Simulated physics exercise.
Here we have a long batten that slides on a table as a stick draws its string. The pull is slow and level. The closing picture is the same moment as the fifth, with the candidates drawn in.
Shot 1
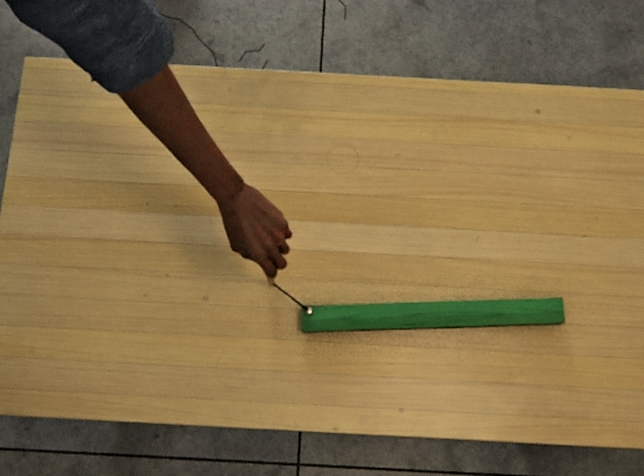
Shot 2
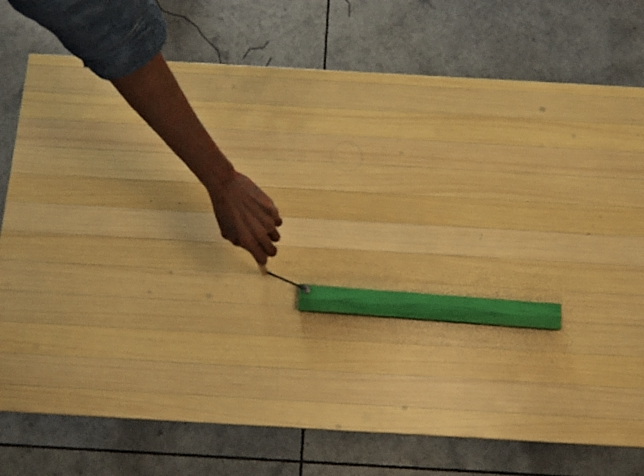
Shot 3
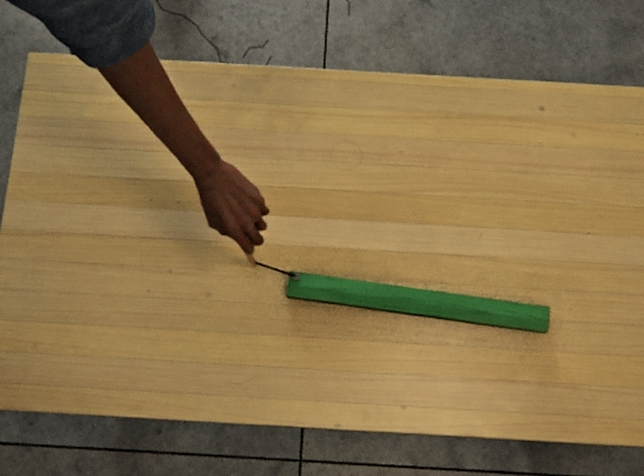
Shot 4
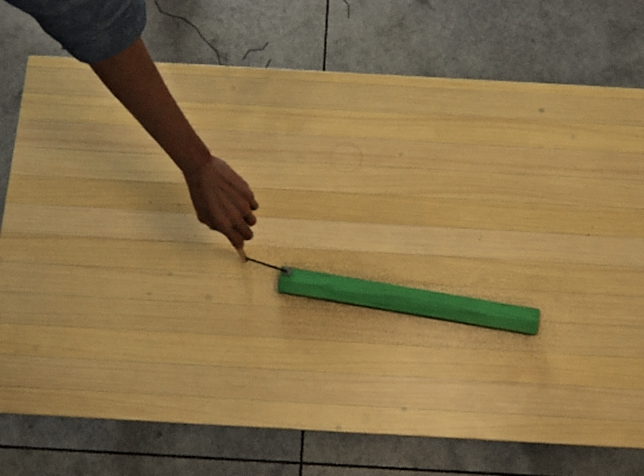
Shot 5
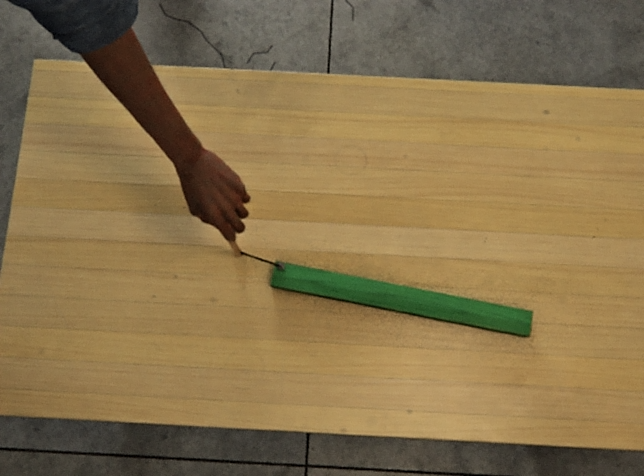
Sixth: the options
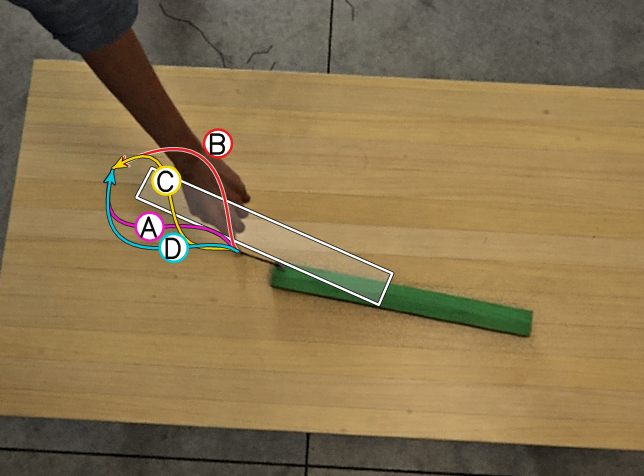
An arm in a blue-grey sleeve reaches in from the upper left over a pale wooden table on a grey tiled floor, seen from above. Its hand holds a small stick with a dark string tied to the left end of a long green batten lying right of centre. The hand draws slowly leftward and slightly up, and the batten first swings its left end upward, then slides left at a slant.
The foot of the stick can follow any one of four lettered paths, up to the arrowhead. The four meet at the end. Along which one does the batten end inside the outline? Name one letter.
Path C puts it in the outline.
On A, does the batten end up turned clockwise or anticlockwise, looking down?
Clockwise.
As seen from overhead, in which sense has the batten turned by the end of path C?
It turns clockwise.
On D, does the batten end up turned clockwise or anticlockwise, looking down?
On that path, clockwise.
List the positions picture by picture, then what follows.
Green batten (434, 314), in the first picture.
Green batten (430, 306), in the second picture.
Green batten (418, 301), in the third picture.
Green batten (409, 300), in the fourth picture.
Green batten (401, 298), in the fifth picture.
On the marked copy, A from (238, 252) via (150, 226) to (112, 171); B from (238, 252) via (210, 165) to (115, 167); C from (238, 252) via (172, 203) to (113, 168); D from (238, 252) via (141, 247) to (112, 171); the outline at (263, 235).
With C. Early on, foot of the stick (180, 230), middle of the batten (340, 281).
Further on, foot of the stick (163, 170), middle of the batten (302, 254).
At the end, foot of the stick (114, 169), middle of the batten (262, 233); it lies in the outline.
As for the rest, A leaves its middle at (253, 246); B leaves its middle at (268, 221); D leaves its middle at (250, 252).
